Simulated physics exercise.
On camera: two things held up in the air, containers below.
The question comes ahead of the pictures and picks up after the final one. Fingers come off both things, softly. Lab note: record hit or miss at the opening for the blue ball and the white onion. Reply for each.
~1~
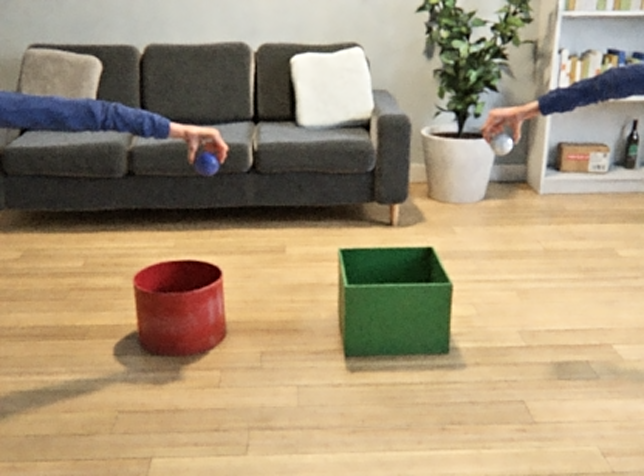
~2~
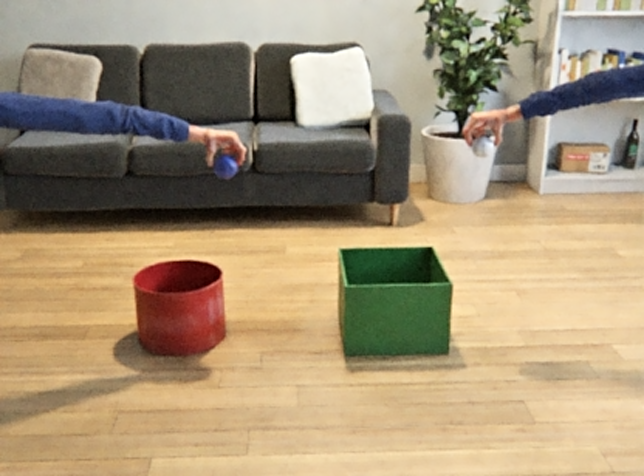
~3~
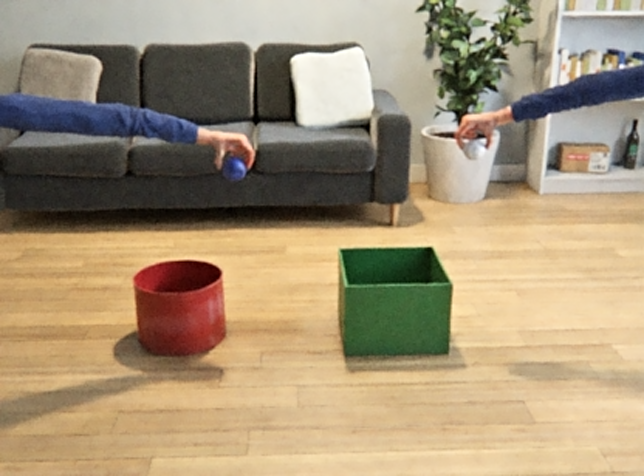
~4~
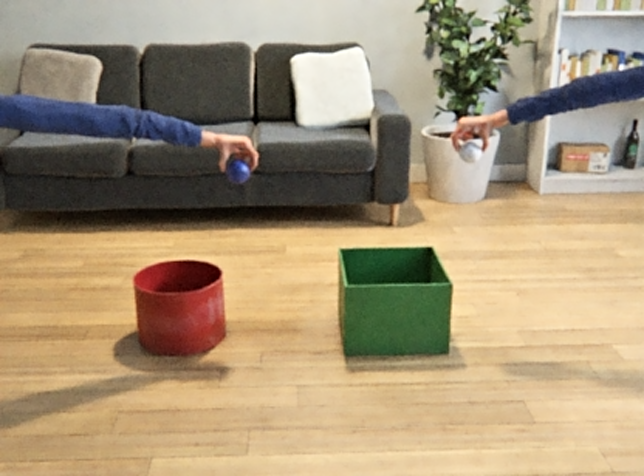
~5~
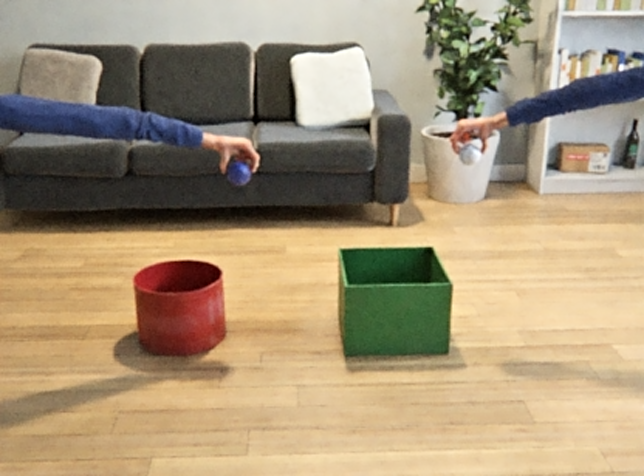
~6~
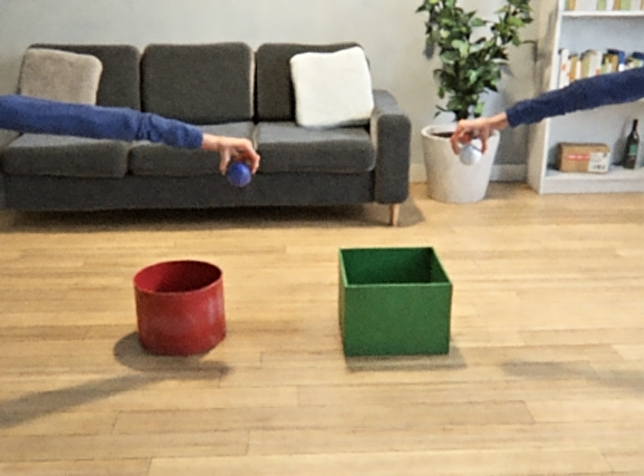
Blue ball: Miss; white onion: Miss.
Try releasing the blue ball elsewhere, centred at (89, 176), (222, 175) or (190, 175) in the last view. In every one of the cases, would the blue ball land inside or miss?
Respectively: Goes wide; goes wide; gets in.
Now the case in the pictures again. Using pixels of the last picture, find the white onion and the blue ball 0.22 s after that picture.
Centre of the white onion at (466, 200), centre of the blue ball at (241, 220).
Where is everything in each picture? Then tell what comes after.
In the first picture, still on the way; blue ball (207, 164); white onion (501, 144); right basket (391, 299).
In the second picture, still on the way; white onion (482, 147); left bin (181, 306).
In the third picture, still on the way; blue ball (234, 169); right basket (391, 299).
In the fourth picture, still on the way; white onion (470, 152); left bin (181, 306).
In the fifth picture, still on the way; blue ball (239, 174); right basket (391, 299).
In the sixth picture, in place, still held; blue ball (239, 175); white onion (469, 155); left bin (181, 306).
Then, 0.22 s after the last picture, blue ball falling near (241, 220); white onion falling near (466, 200).
At rest, the blue ball ends up outside, near (245, 324); the white onion ends up outside, near (458, 320).
